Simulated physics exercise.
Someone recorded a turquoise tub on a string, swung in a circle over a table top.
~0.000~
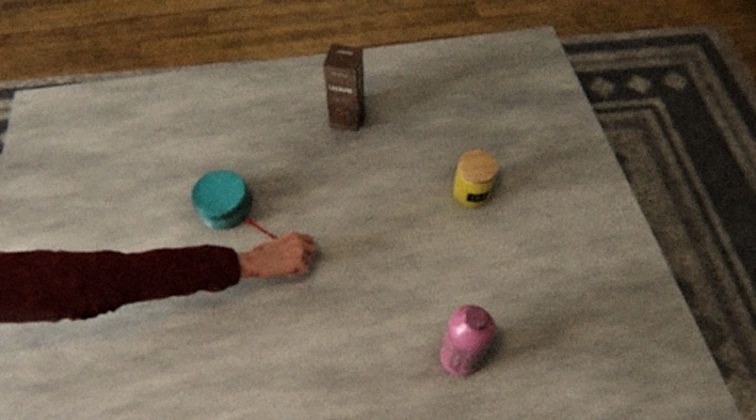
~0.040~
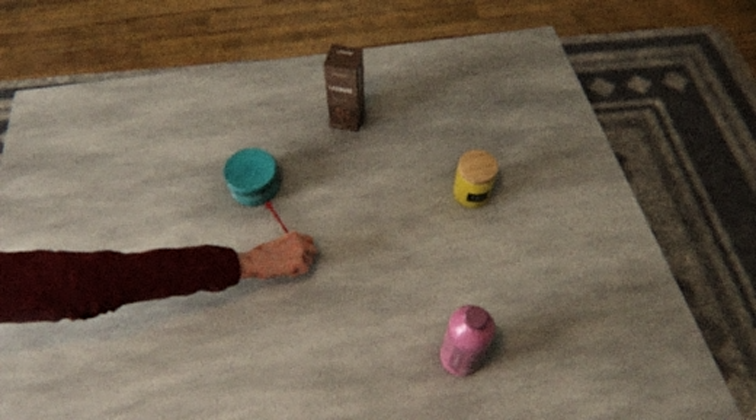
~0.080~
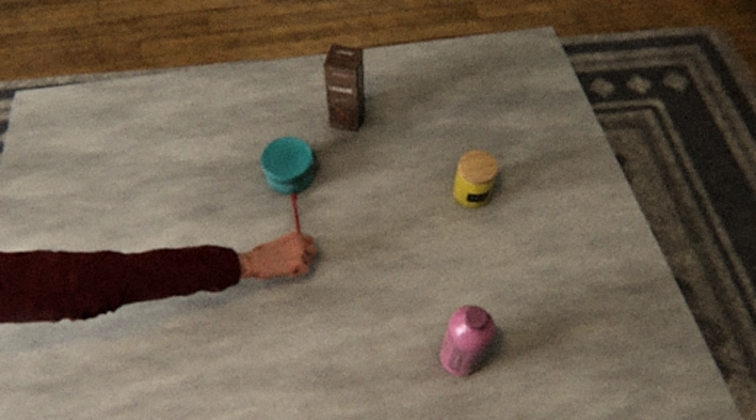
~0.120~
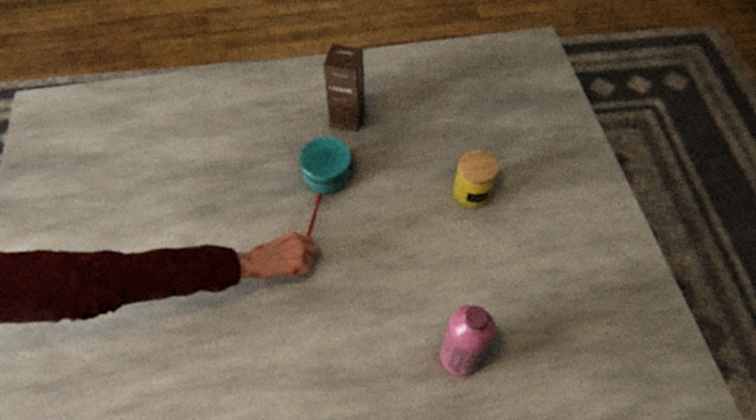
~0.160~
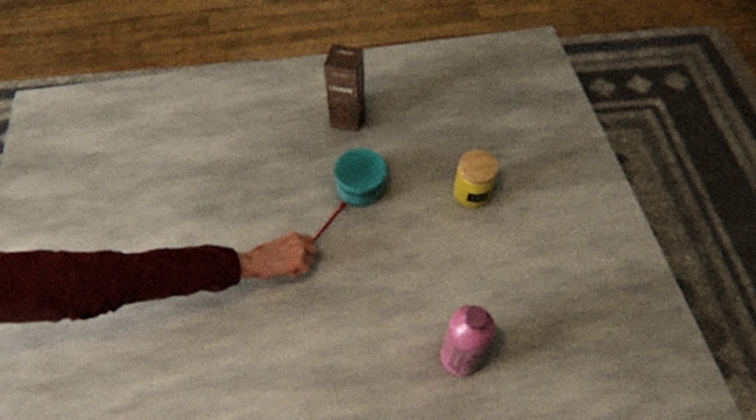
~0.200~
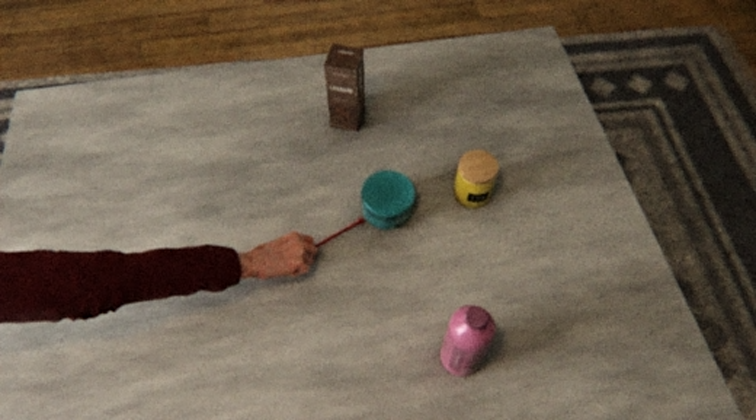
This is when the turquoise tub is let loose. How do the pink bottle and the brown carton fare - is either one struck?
As things turn out, the pink bottle is struck, the brown carton is left alone.
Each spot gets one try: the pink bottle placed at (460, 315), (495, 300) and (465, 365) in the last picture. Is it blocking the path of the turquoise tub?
First place: Is bumped; second place: Takes a knock; third place: Is struck.
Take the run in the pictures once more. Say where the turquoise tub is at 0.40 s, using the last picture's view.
Around (459, 322).
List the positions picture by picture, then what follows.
The first picture shows turquoise tub (218, 191); pink bottle (476, 316); brown carton (343, 56); yellow jar (478, 165).
The second picture shows turquoise tub (249, 169).
The third picture shows turquoise tub (287, 157).
The fourth picture shows turquoise tub (325, 157).
The fifth picture shows turquoise tub (360, 169).
The sixth picture shows turquoise tub (388, 192); pink bottle (477, 316); brown carton (344, 56); yellow jar (479, 165); going round clockwise.
After 0.28 s, tub near (423, 260).
After 0.40 s, tub near (459, 322); pink bottle pushed aside.
In the end, tub near (466, 332); pink bottle knocked off. The pink bottle is struck and the brown carton remains clear.
